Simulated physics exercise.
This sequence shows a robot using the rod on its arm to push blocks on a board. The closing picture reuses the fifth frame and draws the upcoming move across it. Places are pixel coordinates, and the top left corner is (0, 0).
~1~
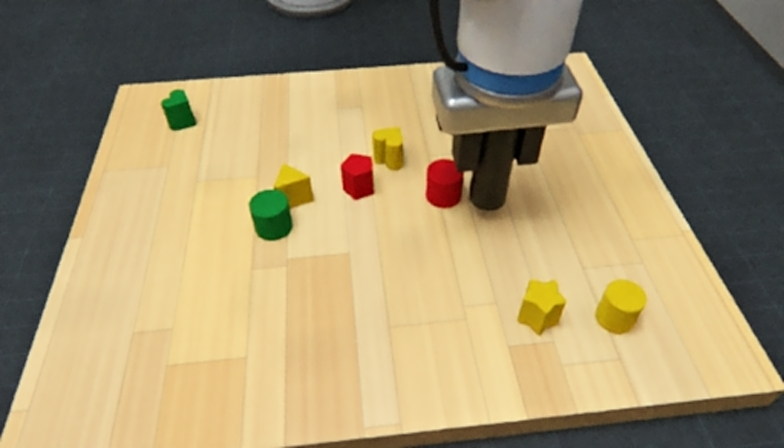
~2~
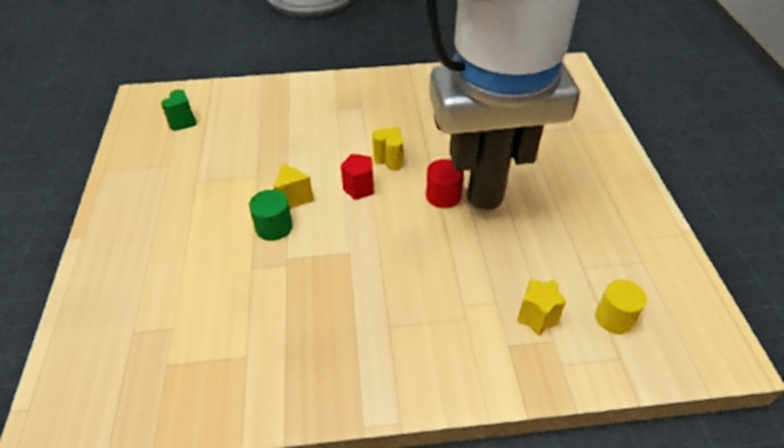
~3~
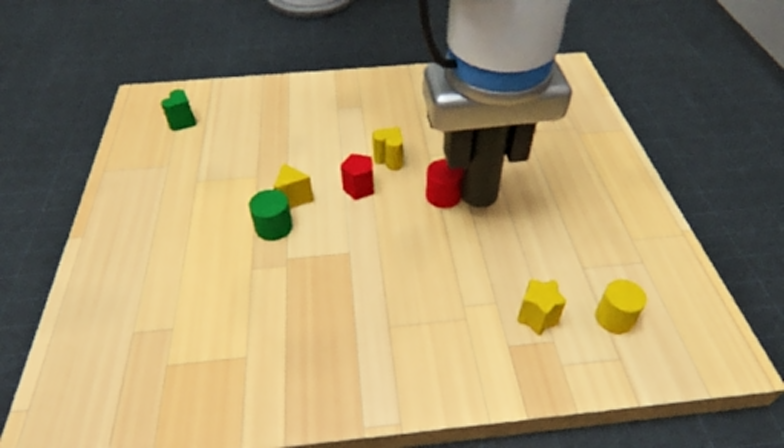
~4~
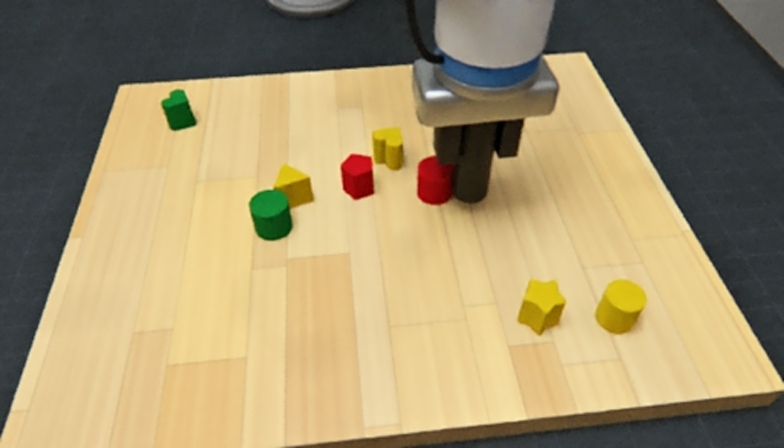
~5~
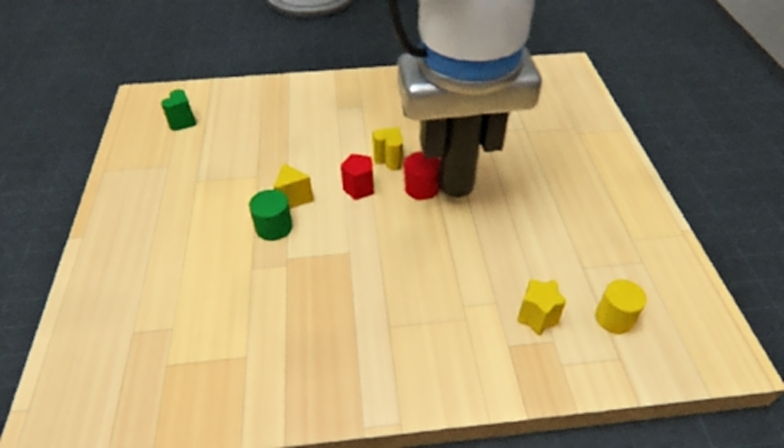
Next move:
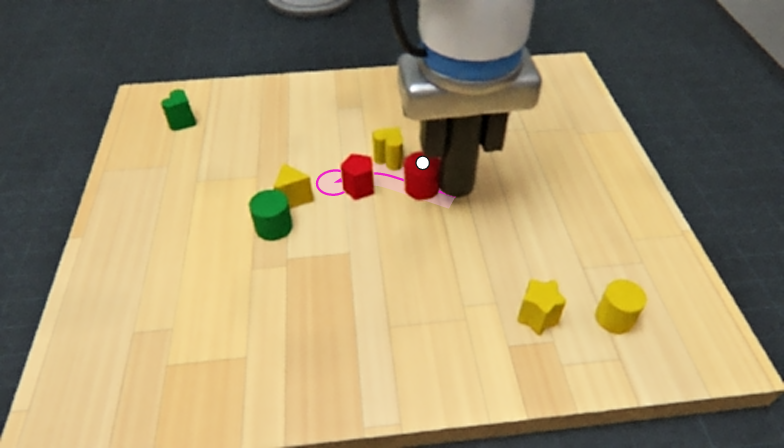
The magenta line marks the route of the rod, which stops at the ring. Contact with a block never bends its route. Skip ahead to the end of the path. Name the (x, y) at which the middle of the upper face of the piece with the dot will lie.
So, by the moment the path ends, you'll find the top centre of the piece with the dot at (309, 140).
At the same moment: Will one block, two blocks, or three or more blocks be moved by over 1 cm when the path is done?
Answer: Three or more.
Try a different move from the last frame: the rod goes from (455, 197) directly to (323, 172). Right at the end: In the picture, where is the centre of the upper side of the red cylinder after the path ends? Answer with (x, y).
Expect it around (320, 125).
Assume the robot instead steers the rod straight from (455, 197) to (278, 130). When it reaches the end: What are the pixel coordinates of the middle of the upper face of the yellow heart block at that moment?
By then it is at (368, 119).
Path on the board, from (455, 197) via (415, 184) and (375, 173), ending at (334, 182); the dot is on the red cylinder.
The first path, step by step. One third of the way, rod (414, 171); red pentagonal block (351, 164), turned 25° anticlockwise; yellow heart block (381, 128), turned 45° clockwise; red cylinder (379, 151).
Two thirds of the way, rod (374, 162); red pentagonal block (340, 166), turned 60° anticlockwise; yellow heart block (378, 126), turned 65° clockwise; red cylinder (340, 142).
At the end, rod (333, 171); green cylinder in place; yellow triangle (286, 178), turned 25° clockwise; red pentagonal block (321, 180), turned 75° anticlockwise; yellow heart block (378, 126), turned 65° clockwise; red cylinder (309, 140).
